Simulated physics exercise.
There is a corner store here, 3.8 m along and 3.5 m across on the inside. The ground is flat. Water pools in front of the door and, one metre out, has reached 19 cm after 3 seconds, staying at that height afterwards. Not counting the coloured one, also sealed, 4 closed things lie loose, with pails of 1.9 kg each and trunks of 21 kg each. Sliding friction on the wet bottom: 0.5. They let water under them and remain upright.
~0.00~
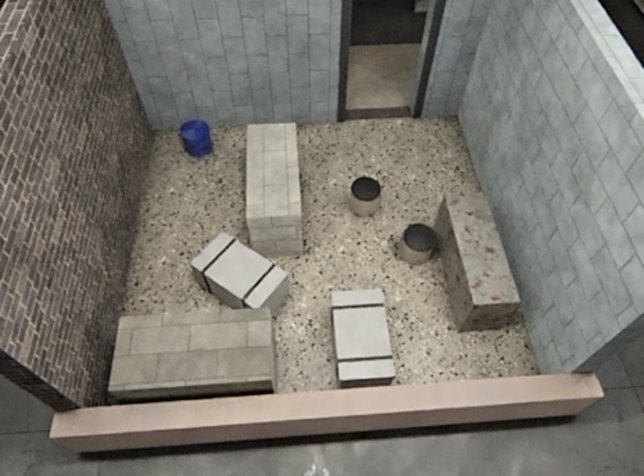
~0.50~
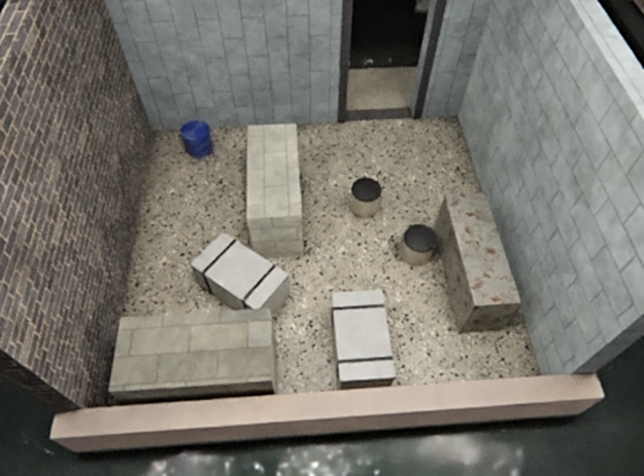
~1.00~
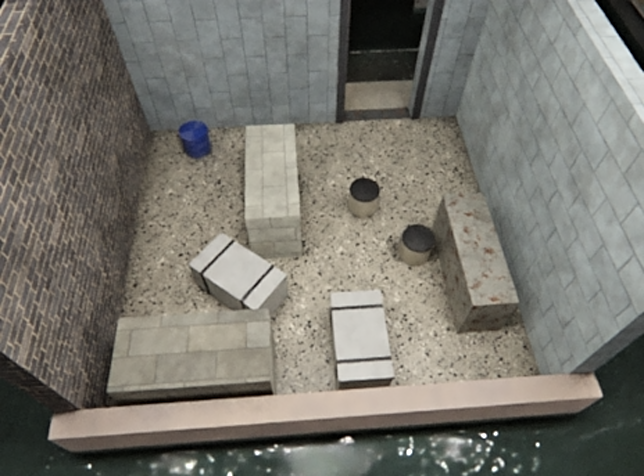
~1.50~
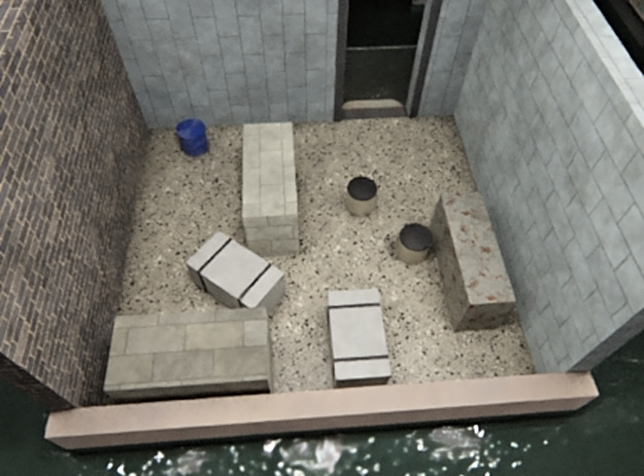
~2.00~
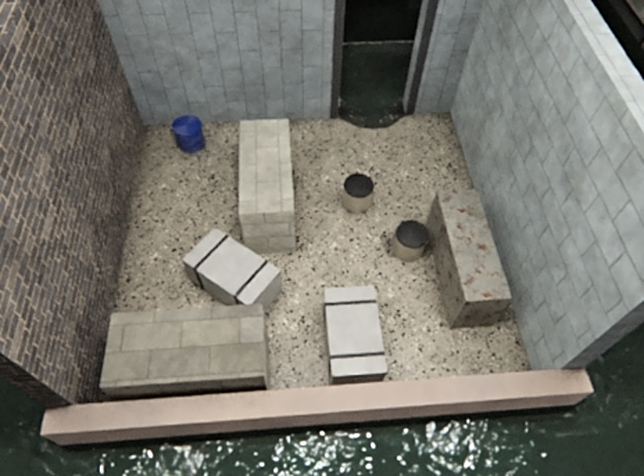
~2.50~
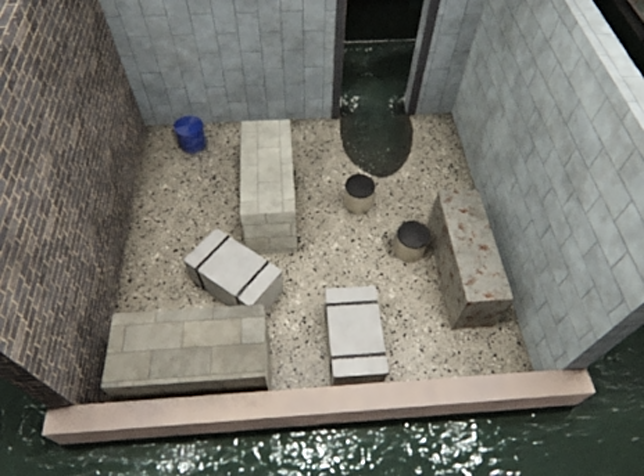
Tiled room with blocks, trunks and pails standing still as dark water rises outside and begins spreading through the doorway.
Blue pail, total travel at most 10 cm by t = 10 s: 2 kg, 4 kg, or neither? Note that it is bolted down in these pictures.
2 kg.
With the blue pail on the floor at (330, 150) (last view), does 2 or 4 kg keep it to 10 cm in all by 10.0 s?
Short answer: No load.
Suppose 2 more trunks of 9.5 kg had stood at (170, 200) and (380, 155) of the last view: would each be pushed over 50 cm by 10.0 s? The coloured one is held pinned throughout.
In that order: Within it, beyond it.
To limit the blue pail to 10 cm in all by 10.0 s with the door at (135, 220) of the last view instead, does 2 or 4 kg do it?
Lab note: Both masses insufficient.
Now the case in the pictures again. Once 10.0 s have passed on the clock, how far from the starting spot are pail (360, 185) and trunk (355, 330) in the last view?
One is off by 200 cm, the other by 40 cm, in the order asked.
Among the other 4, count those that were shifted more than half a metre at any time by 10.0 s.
Counting them up, I find 3.
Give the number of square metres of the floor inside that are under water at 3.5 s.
At that time the wet patch spans about 3.5 m2.
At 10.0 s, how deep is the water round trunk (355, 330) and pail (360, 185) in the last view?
12 and 8 cm.
After 3.5 s the blue pail would be 0 cm from its start with 2 kg and 0 cm from its start with 4 kg; 0 cm of water round it then.
After 4.5 s the blue pail would be 0 cm from its start with 2 kg and 0 cm from its start with 4 kg; 0 cm of water round it then.
After 7.0 s the blue pail would be 0 cm from its start with 2 kg and 0 cm from its start with 4 kg; 1 cm of water round it then.
After 10.0 s the blue pail would be 0 cm from its start with 2 kg and 0 cm from its start with 4 kg; 1 cm of water round it then.
